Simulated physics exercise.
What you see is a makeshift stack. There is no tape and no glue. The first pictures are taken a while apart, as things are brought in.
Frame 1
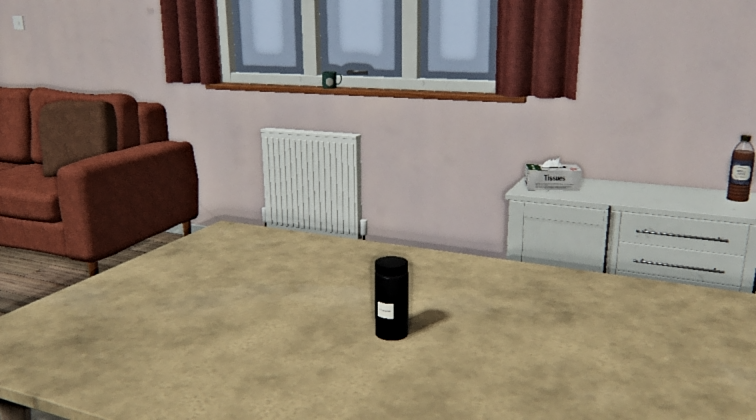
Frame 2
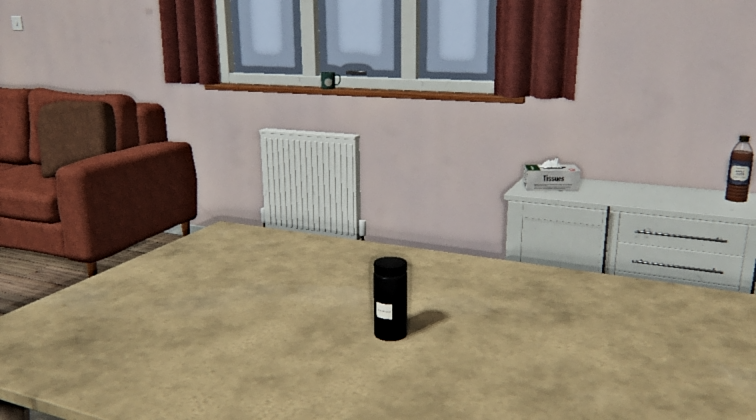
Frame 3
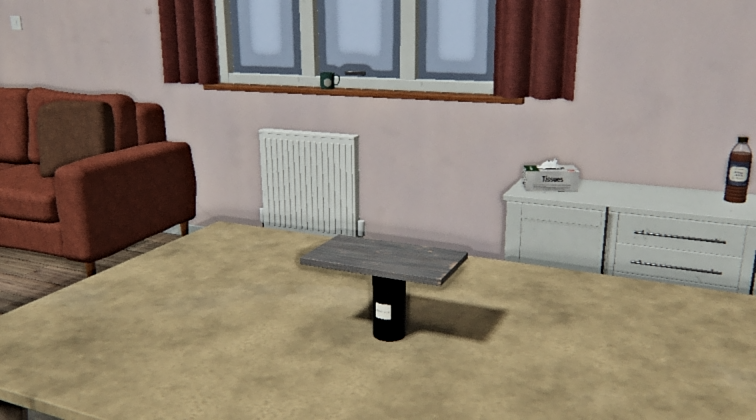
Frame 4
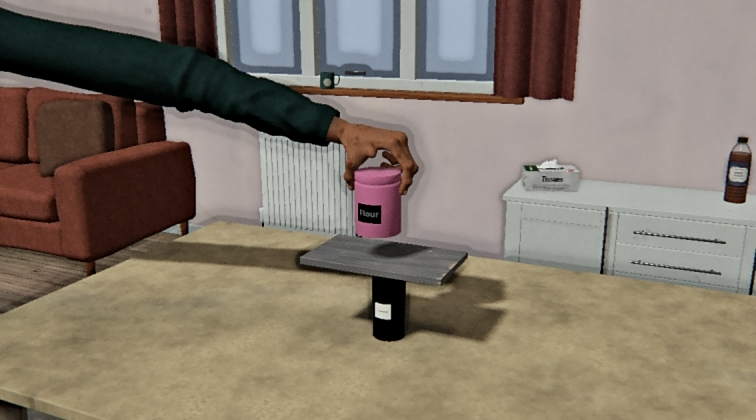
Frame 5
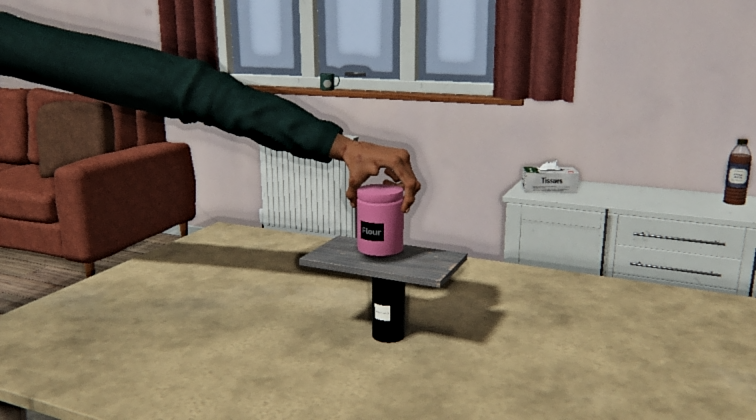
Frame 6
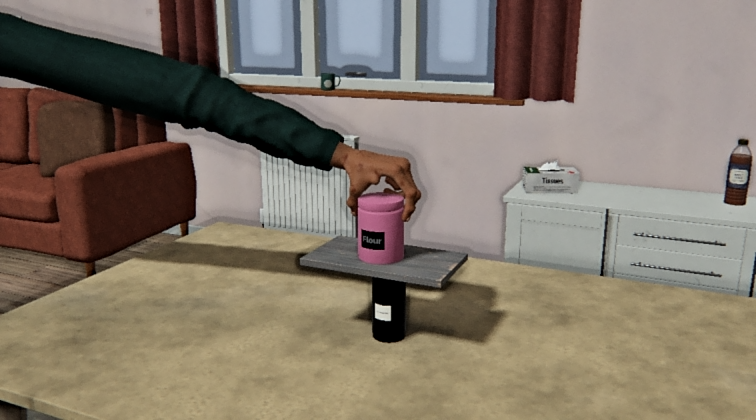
A hand lowers a pink flour jar onto a gray board atop a black jar.
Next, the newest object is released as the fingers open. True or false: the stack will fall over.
False.
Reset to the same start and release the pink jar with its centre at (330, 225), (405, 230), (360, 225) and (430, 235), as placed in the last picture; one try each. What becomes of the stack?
Try 1: Collapse; try 2: Stable; try 3: Collapse; try 4: Collapse.
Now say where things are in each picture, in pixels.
In the first frame, the last thing is not in view yet; black jar (392, 298).
In the second frame, the last thing is not in view yet; black jar (391, 299).
In the third frame, the last thing is not in view yet; black jar (389, 299).
In the fourth frame, on its way; pink jar (378, 202); black jar (389, 299).
In the fifth frame, on its way; pink jar (381, 219); black jar (389, 300).
In the sixth frame, in place under the hand; pink jar (381, 228); black jar (389, 300).
Then, 0.30 s past the last view, nothing moves.
Then, 0.70 s past the last view, pink jar resting near (381, 228).
Finally, all 3 still in place. Final places as the last picture's camera would see them, pink jar near (381, 228). The stack holds.
